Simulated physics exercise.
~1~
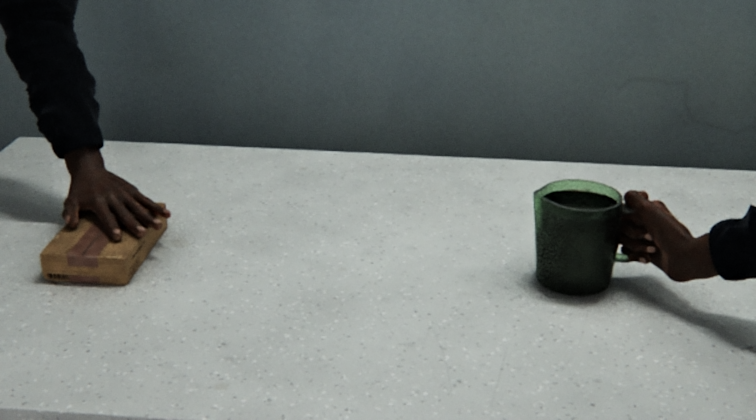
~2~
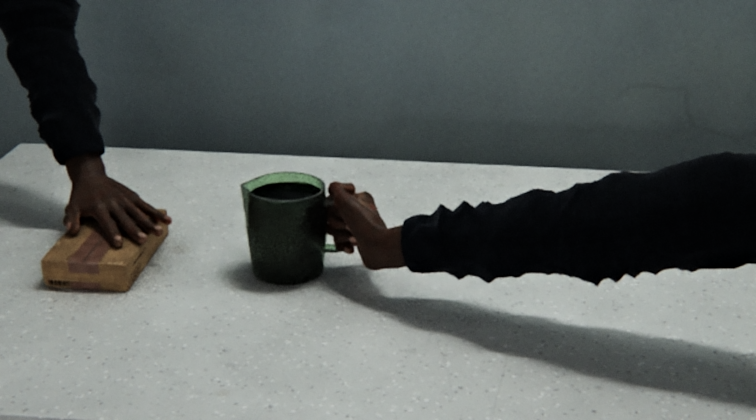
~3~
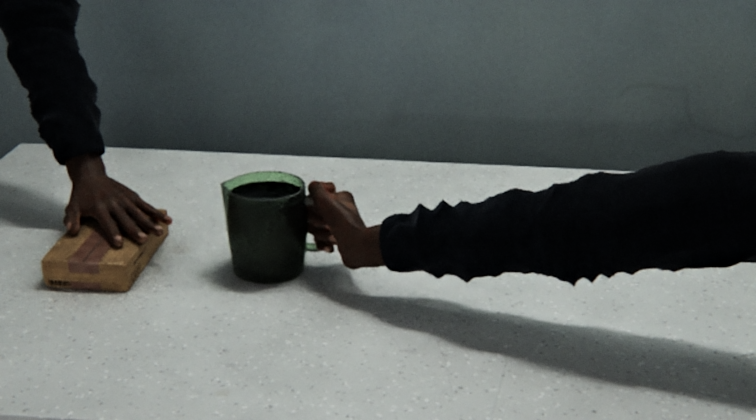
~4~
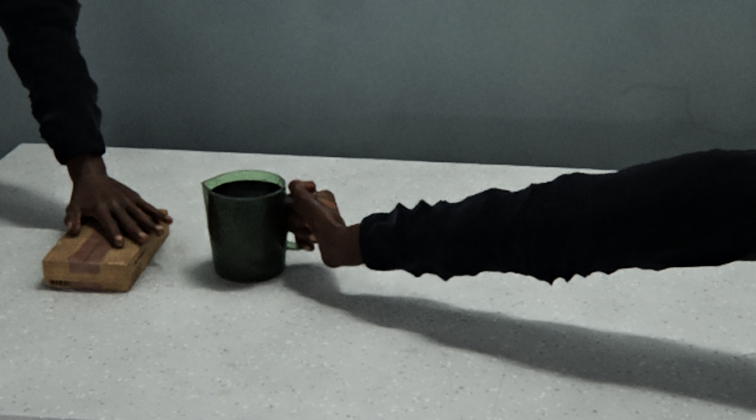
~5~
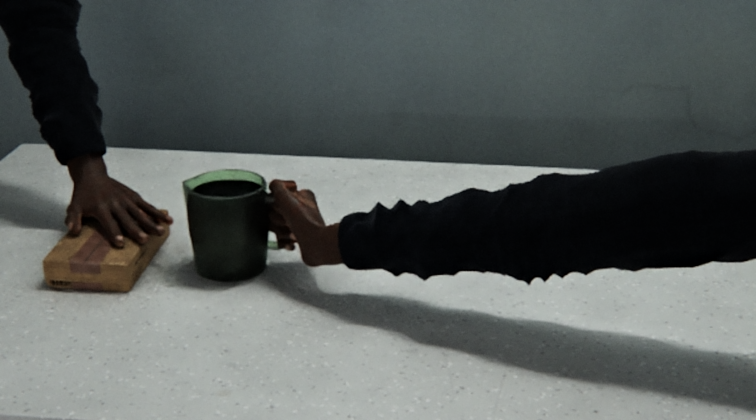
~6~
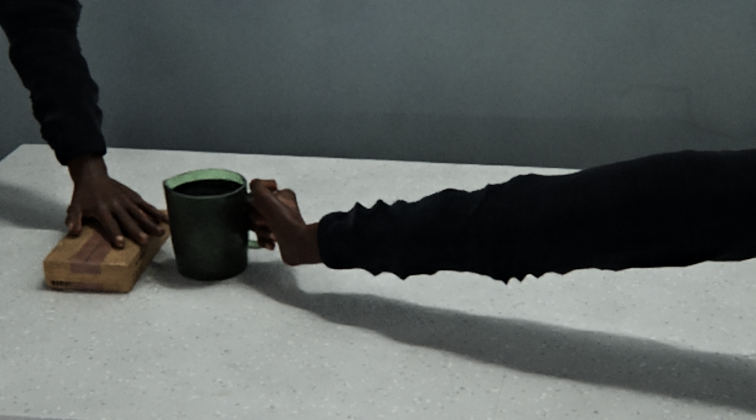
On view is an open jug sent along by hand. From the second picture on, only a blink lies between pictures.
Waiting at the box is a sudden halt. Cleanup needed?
Yes.
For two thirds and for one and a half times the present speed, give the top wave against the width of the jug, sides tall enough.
Roughly 20 percent, then roughly 45 percent.
Soon after, the jug meets the box.
Later, the red wine surges up the wall; some has gone over its rim.
In the end, the jug stands at the box; some has gone over its rim.
